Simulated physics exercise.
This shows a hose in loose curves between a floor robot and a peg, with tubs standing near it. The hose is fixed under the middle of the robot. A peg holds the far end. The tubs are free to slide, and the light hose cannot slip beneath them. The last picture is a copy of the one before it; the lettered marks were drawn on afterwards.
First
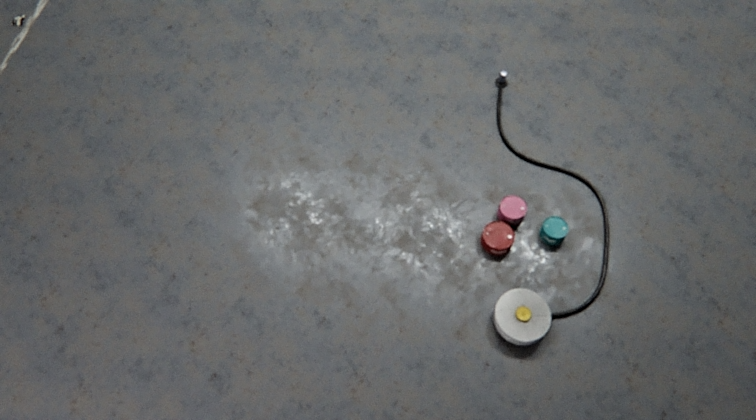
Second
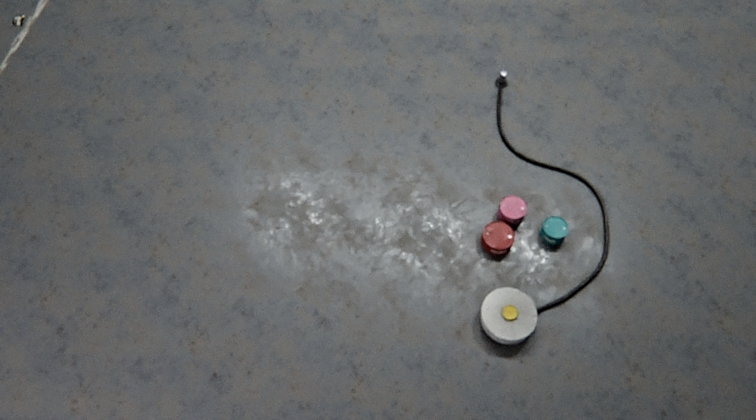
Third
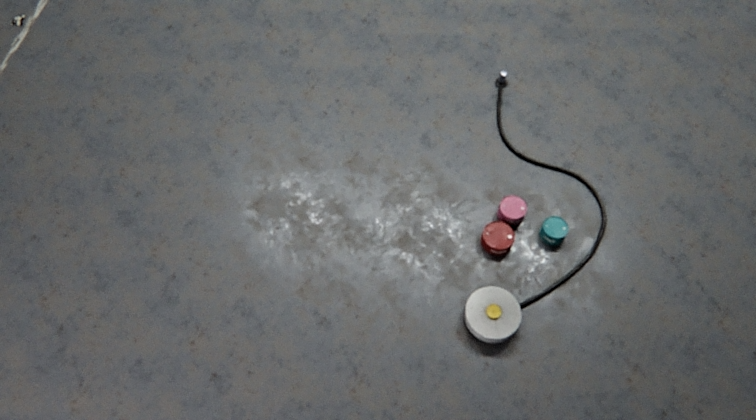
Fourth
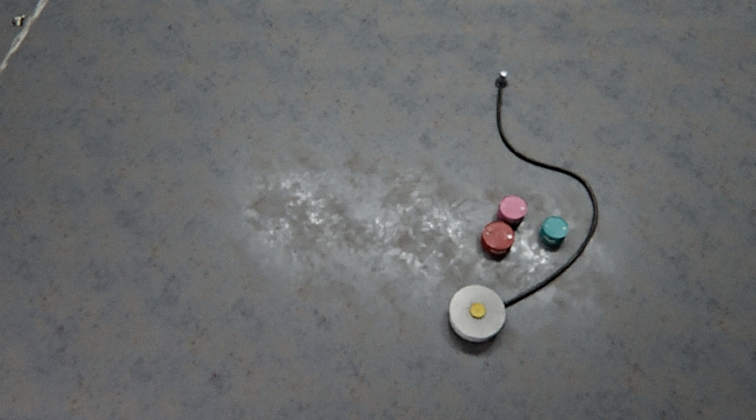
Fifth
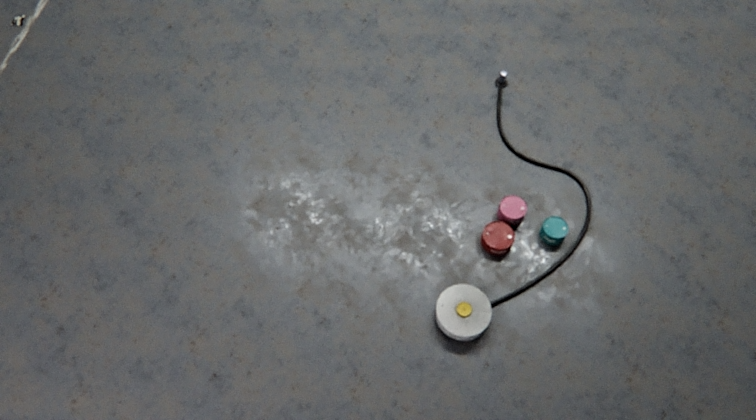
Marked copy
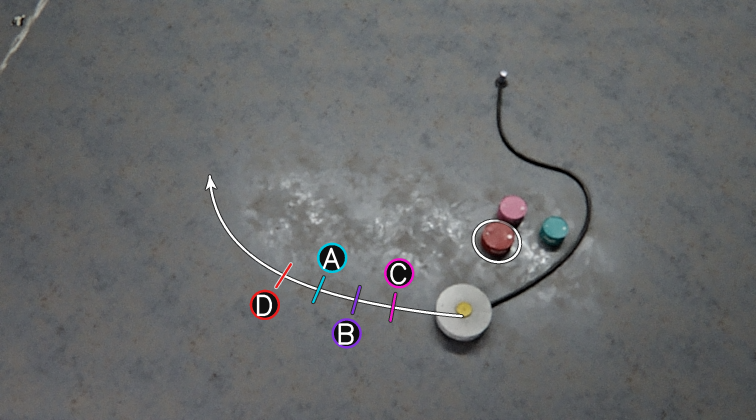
A round white robot slides left across the floor, drawing the black hose along behind it.
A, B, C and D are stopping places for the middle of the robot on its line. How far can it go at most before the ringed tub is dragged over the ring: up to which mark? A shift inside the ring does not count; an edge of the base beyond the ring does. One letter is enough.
Up to mark B.
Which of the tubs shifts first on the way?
Turquoise.
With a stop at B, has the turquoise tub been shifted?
Yes.
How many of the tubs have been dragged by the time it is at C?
The count is none.
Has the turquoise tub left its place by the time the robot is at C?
No.
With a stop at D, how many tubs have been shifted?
Three.
On the marked copy, A at (319, 290); B at (356, 300); C at (393, 307); D at (284, 276); the ring at (497, 241); the route from (462, 316) via (291, 279) to (210, 176).
Following B. Soon after the start, robot (424, 309); red tub (498, 238).
Later, robot (386, 303); red tub (498, 238); turquoise tub (550, 230).
In the end, robot (356, 296); pink tub (508, 209); red tub (498, 238); turquoise tub (531, 222); the red tub is still in its ring.
As for the rest, A drags the ringed tub to (480, 230); C is safe but short; D drags the ringed tub to (452, 221).
